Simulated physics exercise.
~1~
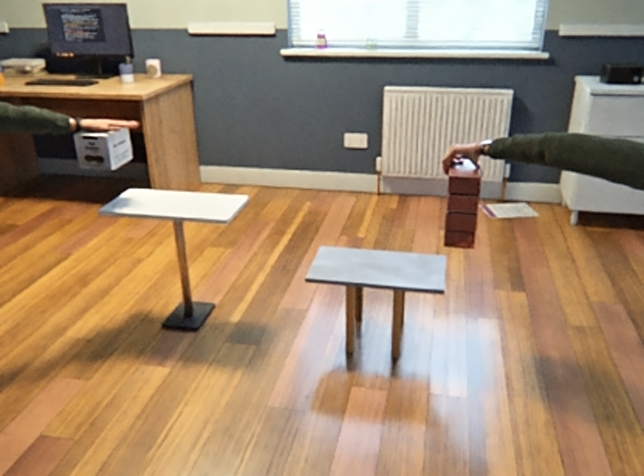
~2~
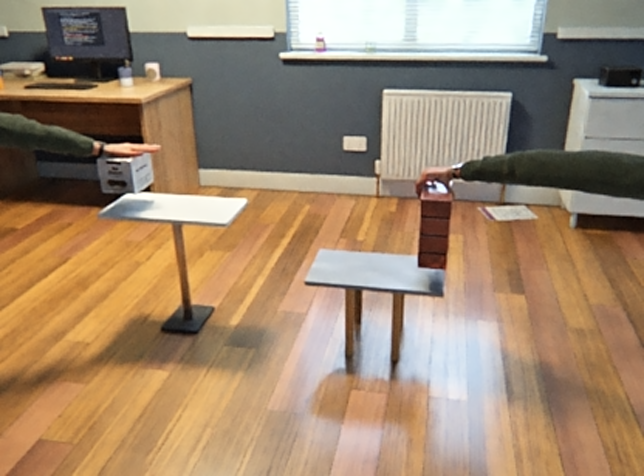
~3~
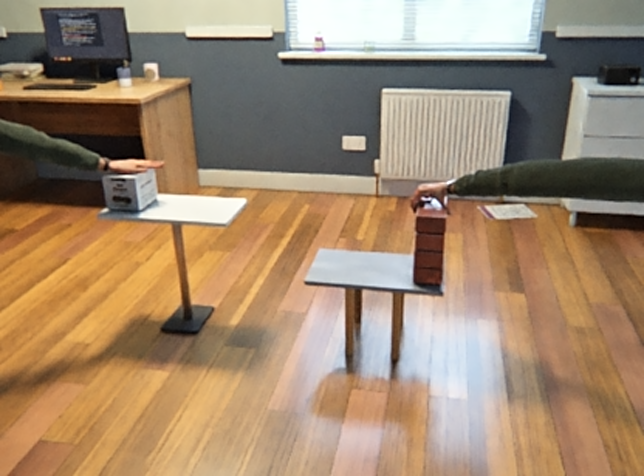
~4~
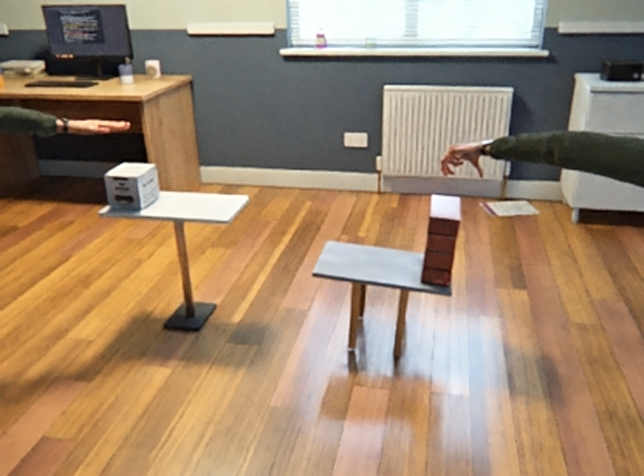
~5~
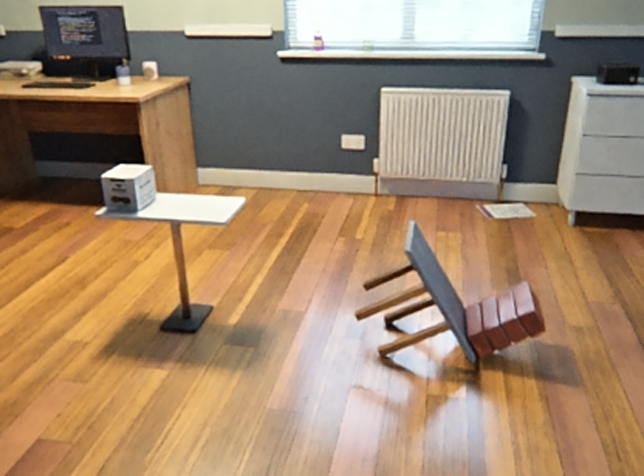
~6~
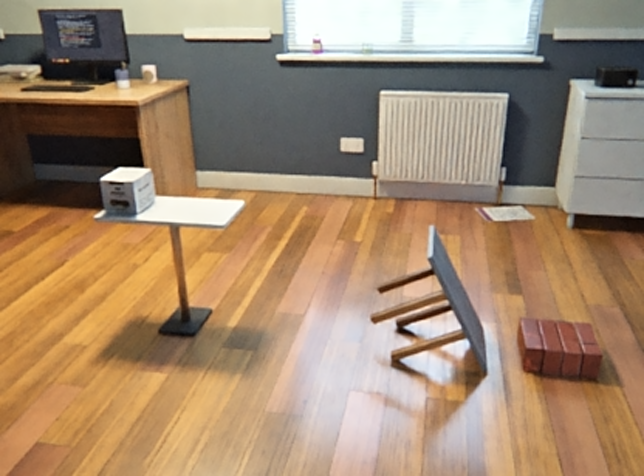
In a room with a wooden floor, a desk and a radiator, a white side table stands at left and a grey plant stand at right. An arm from each side lowers a load, a small pale box toward the left table and a stack of reddish bricks toward the right stand. The box settles on the left end of its table, the bricks on the right edge of theirs. Both hands let go and draw back. The grey stand tips over to the right, spilling the bricks onto the floor. It ends steeply tilted beside them, while the white table stays upright with its box.
